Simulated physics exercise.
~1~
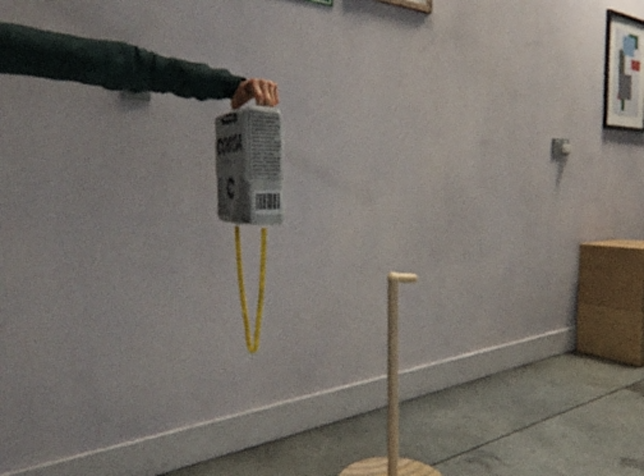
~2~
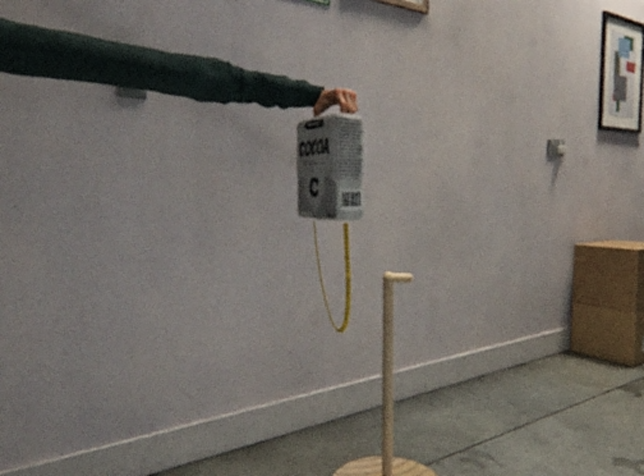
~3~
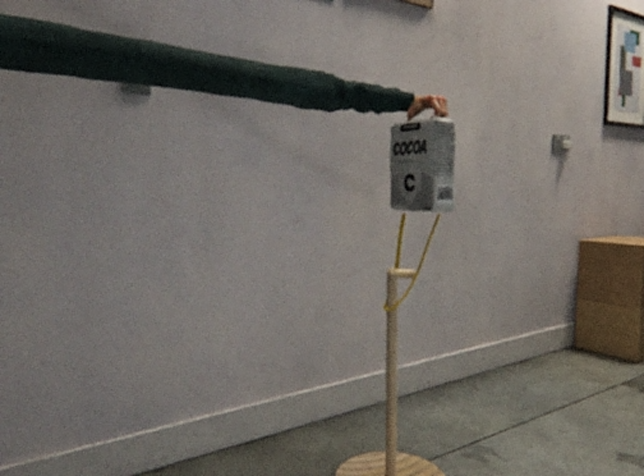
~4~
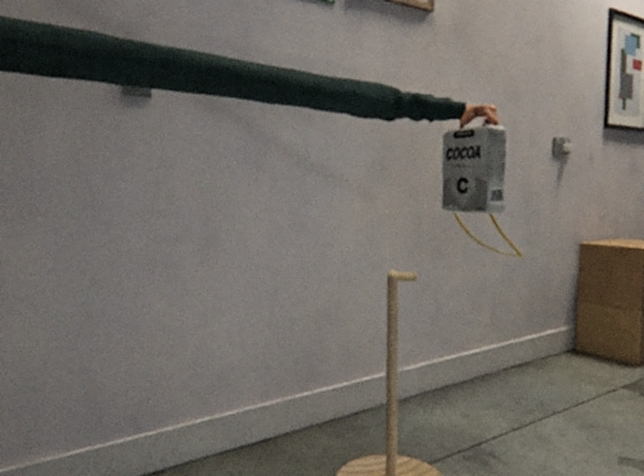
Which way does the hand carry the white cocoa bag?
The hand carries the white cocoa bag to the right, from the left side of the post to beyond it.
A white cocoa bag with a yellow loop dangling beneath it was carried to the right by an outstretched arm in a dark green sleeve. The low loop reached the wooden post's hook, but the bag came away clean and ended up past it.
